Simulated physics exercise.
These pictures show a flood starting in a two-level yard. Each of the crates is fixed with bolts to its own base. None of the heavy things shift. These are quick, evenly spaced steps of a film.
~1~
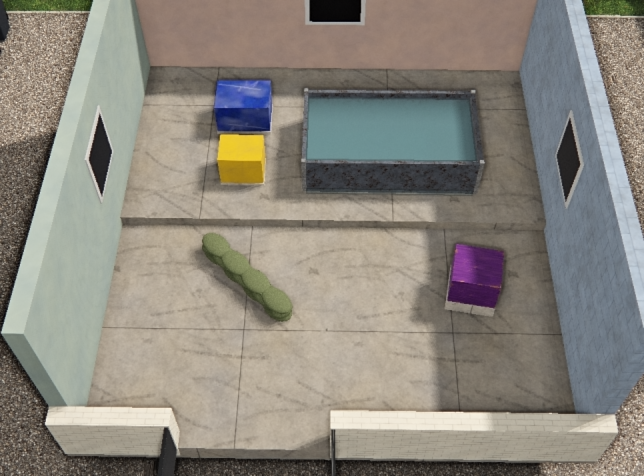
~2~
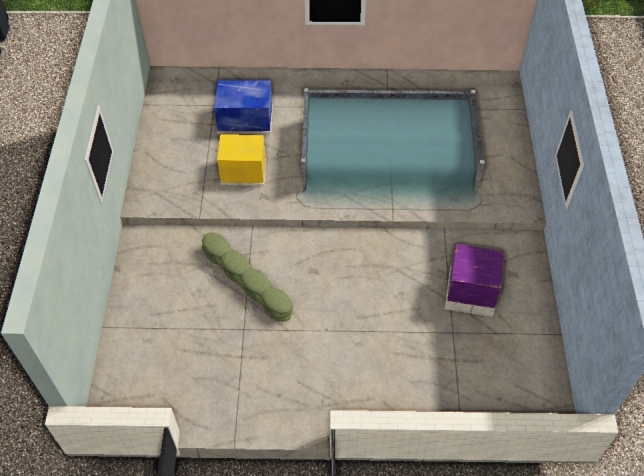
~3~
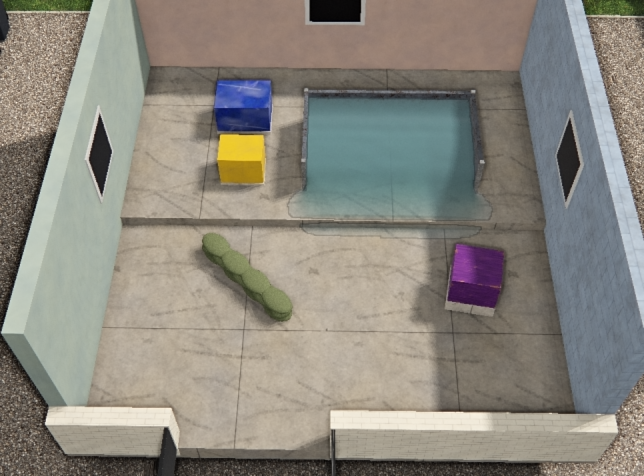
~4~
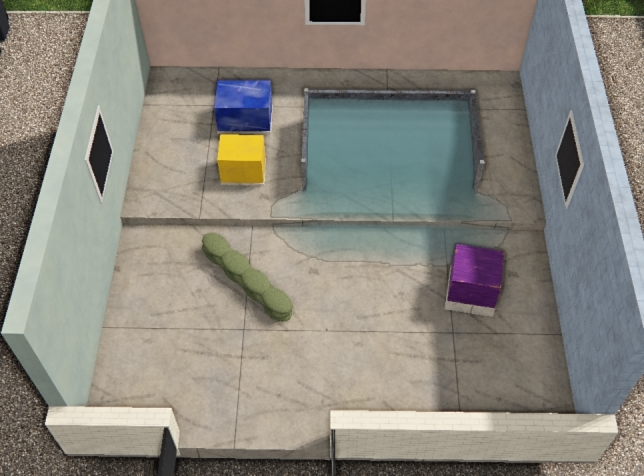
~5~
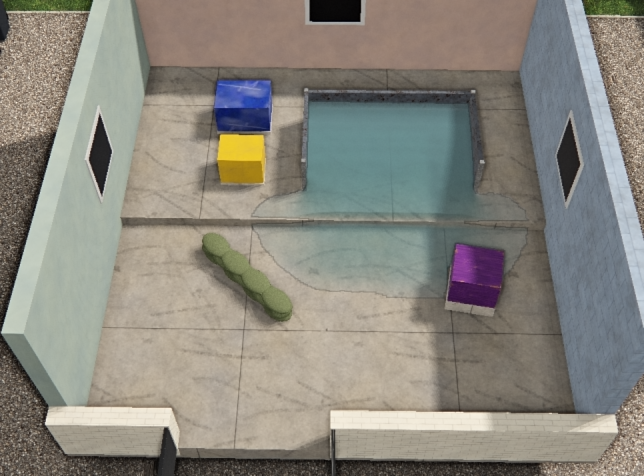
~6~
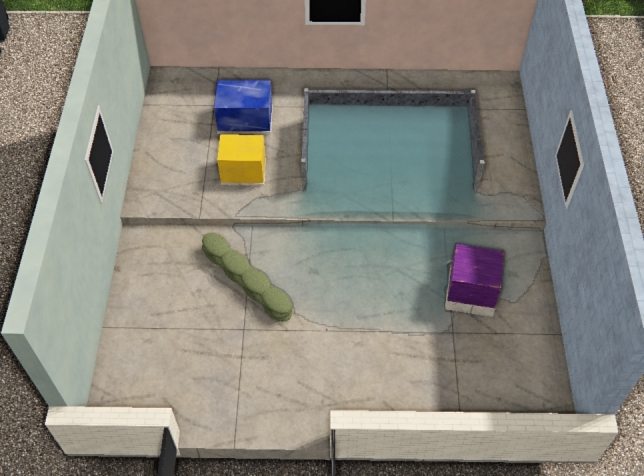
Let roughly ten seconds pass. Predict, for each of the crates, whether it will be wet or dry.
Outcome: The purple crate is lapped by the water; the blue crate is left alone by the water; the yellow crate is left alone by the water.
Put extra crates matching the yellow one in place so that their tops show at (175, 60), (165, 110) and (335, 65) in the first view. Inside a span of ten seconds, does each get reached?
Going through them in order, the first is not reached, the second is not reached and the third is not reached.
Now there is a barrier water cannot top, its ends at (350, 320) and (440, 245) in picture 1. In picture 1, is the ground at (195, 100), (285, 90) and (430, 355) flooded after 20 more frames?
One by one: Spared, spared, soaked.
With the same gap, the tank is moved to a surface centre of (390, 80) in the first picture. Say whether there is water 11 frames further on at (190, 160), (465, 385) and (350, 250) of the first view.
Results in order - left untouched, swamped, swamped.
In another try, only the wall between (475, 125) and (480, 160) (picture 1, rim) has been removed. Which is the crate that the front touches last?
Answer: The crate marked yellow.
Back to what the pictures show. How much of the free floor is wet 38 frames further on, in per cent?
Roughly 60 per cent.
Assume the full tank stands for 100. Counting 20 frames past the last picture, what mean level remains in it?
Around 12 in a hundred, give or take.
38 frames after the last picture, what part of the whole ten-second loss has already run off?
Some 70 per cent.
A moment on, water covers 35 % of the floor; the purple crate water round its plinth, the blue crate not reached, the yellow crate not reached.
Next, water covers 40 % of the floor; the purple crate water round its plinth, the blue crate not reached, the yellow crate not reached.
Then, water covers 50 % of the floor; the purple crate water round its plinth, the blue crate not reached, the yellow crate not reached.
Later, water covers 60 % of the floor; the purple crate water round its plinth, the blue crate not reached, the yellow crate not reached.
In the end, water covers 60 % of the floor; the purple crate was topped, the blue crate stayed above the water, the yellow crate stayed above the water.
